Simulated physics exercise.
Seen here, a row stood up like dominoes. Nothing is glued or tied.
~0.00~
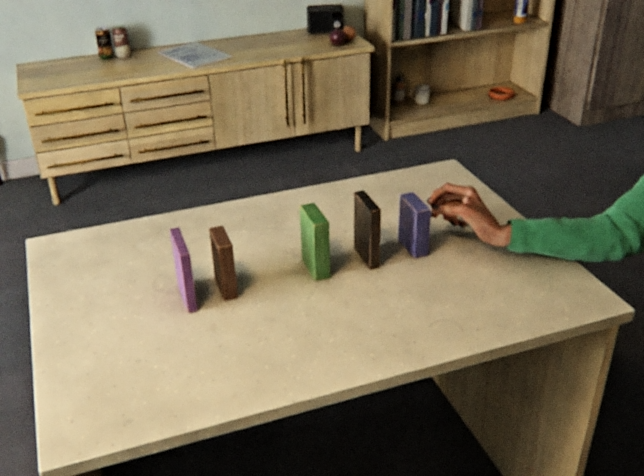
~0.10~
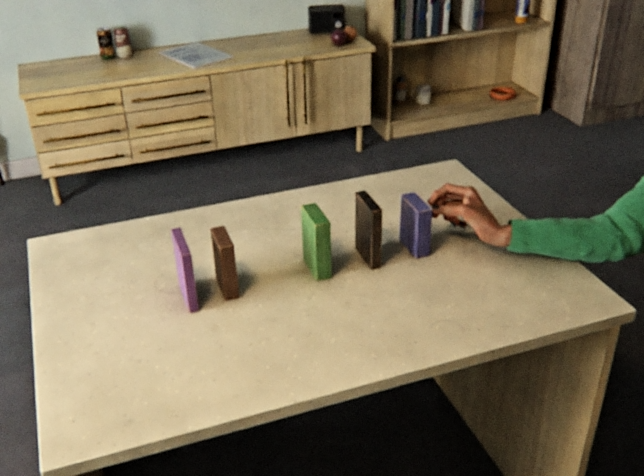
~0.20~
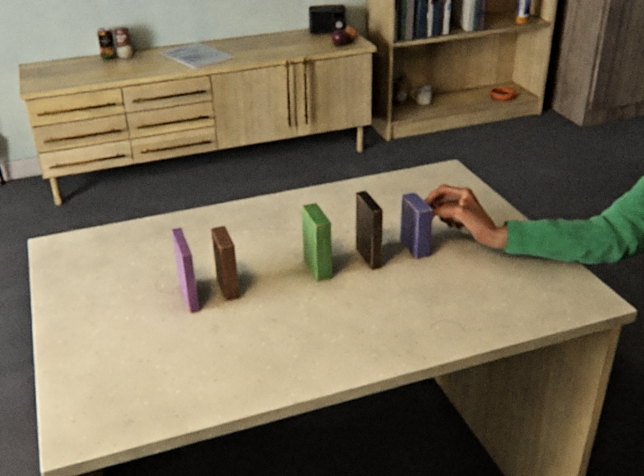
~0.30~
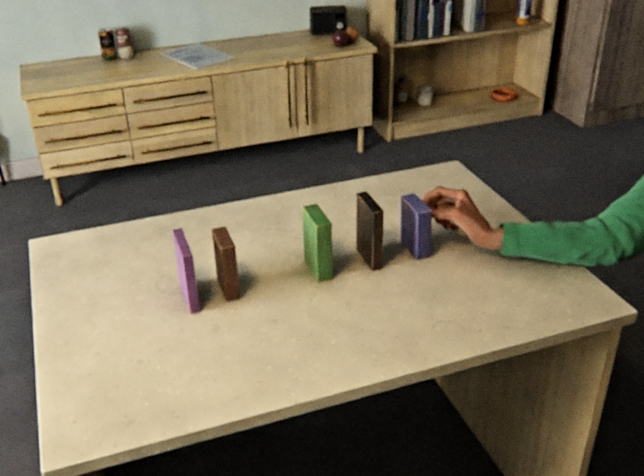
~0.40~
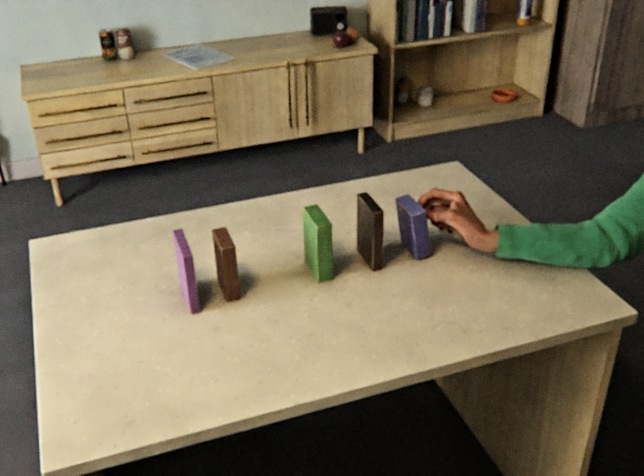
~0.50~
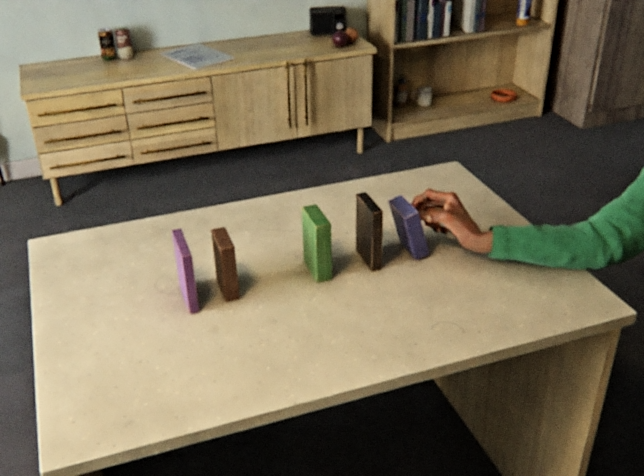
In a room with a low wooden cabinet and a bookshelf along the back wall, a pale wooden table is seen from above at an angle by a camera that stays practically still. Five upright blocks stand in a spaced row, purple, brown, green, black and blue from left to right. A green-sleeved hand at the right touches the blue block, then pushes it leftward so it tilts toward the black one, while the others stay still.
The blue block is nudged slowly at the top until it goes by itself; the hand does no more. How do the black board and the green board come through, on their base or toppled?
The black board topples; the green board topples.
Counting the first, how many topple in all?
In all, 3.
After 0.80 s, blue block 55° over; black board turned 13° from how it was put near (362, 233).
After 1.00 s, blue block 74° over; black board turned 55° from how it was put near (340, 246); green board turned 23° from how it was put near (304, 246).
After 1.10 s, blue block 76° over; black board turned 73° from how it was put near (334, 254); green board turned 69° from how it was put near (282, 262).
In the end (1.6 s), toppled on the table, green board and black board; brown block unmoved. At the end, from the last picture's camera, black board near (333, 256), green board near (275, 273).
